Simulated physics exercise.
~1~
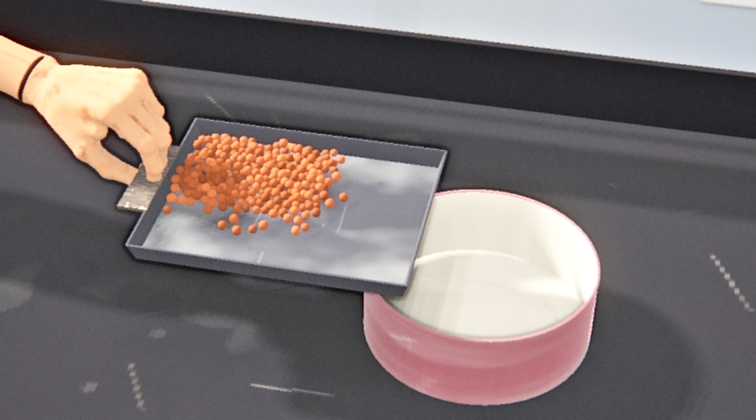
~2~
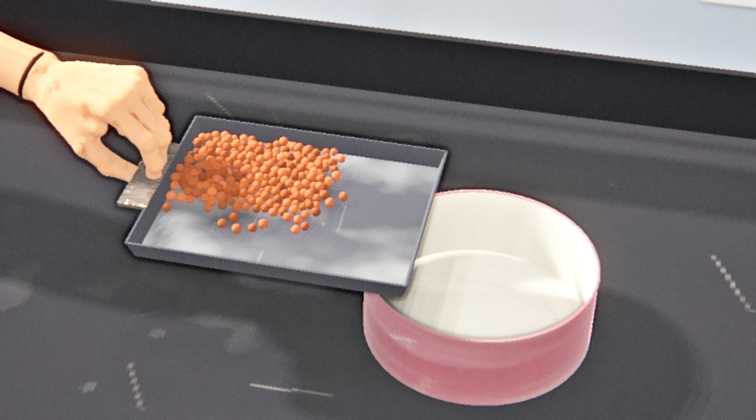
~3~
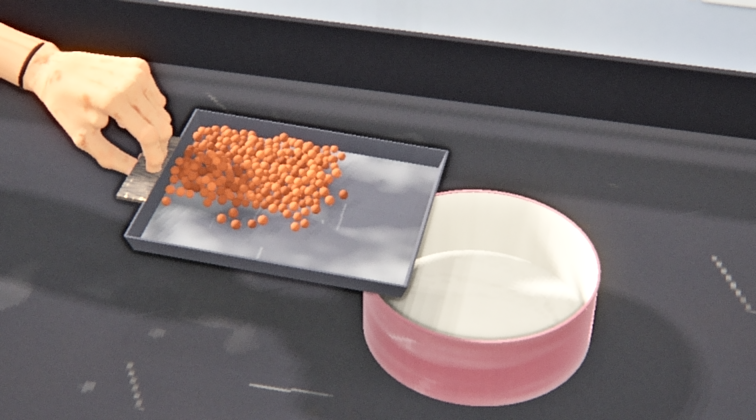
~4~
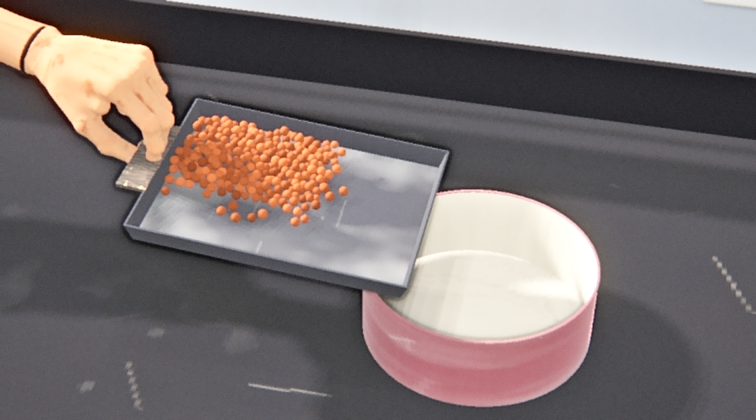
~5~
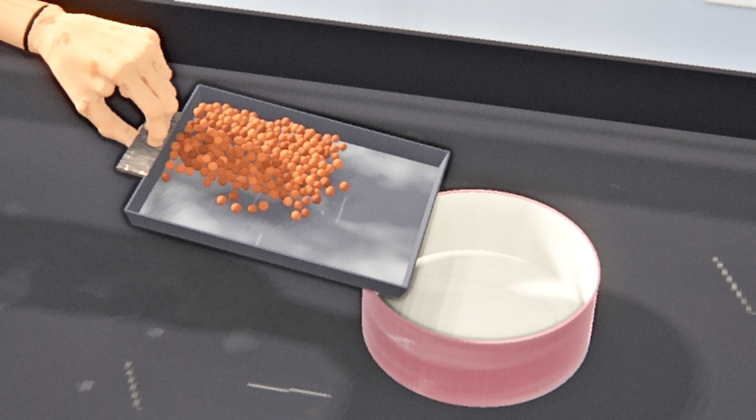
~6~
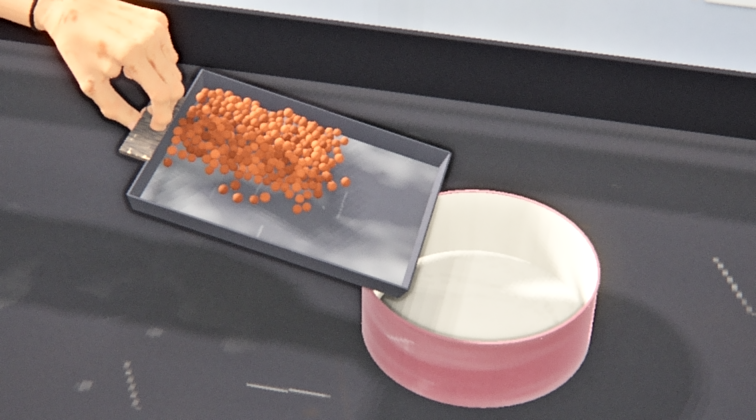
A hand with a dark band at the wrist grips the left end of a dark rimmed tray, slowly raising that end while the right edge stays beside a pot. Orange pellets lie heaped on the tray's left half, and the round pink pot with a cream inside stands empty at right. Seen from above at an angle on a dark, marked surface, the pellets rise with the tray, barely shifting across it, and the view stays still.
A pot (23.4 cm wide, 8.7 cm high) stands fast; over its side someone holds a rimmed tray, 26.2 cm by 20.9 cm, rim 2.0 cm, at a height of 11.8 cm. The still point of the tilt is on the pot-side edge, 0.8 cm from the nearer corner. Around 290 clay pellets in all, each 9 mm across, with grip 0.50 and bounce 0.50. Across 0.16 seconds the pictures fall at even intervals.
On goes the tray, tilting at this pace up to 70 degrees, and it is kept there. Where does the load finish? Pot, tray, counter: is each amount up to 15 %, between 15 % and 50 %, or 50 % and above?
Pot: 50 % and above; tray: Between 15 % and 50 %; counter: Up to 15 %.
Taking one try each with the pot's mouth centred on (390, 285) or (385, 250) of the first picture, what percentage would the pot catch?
Roughly 25 per cent, then 35 per cent.
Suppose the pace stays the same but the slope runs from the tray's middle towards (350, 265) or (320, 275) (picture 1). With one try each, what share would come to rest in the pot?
I'd put it at about 5 per cent for the first tilt and about 0 per cent for the second.
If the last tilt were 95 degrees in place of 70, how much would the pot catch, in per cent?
Share in the pot: Around 95 %.
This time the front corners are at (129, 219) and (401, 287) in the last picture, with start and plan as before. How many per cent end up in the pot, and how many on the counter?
Final per cent - pot 0, counter 90.
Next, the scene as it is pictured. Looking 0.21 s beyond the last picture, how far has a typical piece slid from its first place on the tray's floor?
It has moved some 1 cm from its start.
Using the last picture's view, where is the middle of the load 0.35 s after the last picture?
Roughly pixel (396, 139).
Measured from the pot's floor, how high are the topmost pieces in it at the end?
2.0 cm.
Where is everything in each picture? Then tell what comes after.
Tray tilt 0 degrees, front corners at (134, 242) and (402, 281); middle of the pieces at (256, 173); pot at (481, 261), in the first frame.
Tray tilt 1 degrees, front corners at (134, 239) and (402, 281); middle of the pieces at (256, 171), in the second frame.
Tray tilt 2 degrees, front corners at (133, 233) and (402, 281); middle of the pieces at (256, 167), in the third frame.
Tray tilt 5 degrees, front corners at (133, 222) and (402, 282), lowest corner right back; middle of the pieces at (257, 160), in the fourth frame.
Tray tilt 9 degrees, front corners at (134, 208) and (403, 282), lowest corner right back; middle of the pieces at (258, 150), in the fifth frame.
Tray tilt 13 degrees, front corners at (136, 193) and (404, 283), lowest corner right back; middle of the pieces at (260, 140); pot at (480, 262), in the sixth frame.
Then, 0.21 s after the last picture, tilt 42 degrees; the tray holds 100 %, the pot 0 %.
Then, 0.35 s after the last picture, tilt 61 degrees; the tray holds 100 %, the pot 0 %.
Then, 0.62 s after the last picture, tilt 70 degrees; the tray holds 25 %, the pot 70 %.
In the end, pot 70 %, tray 25 %, counter 5 %.
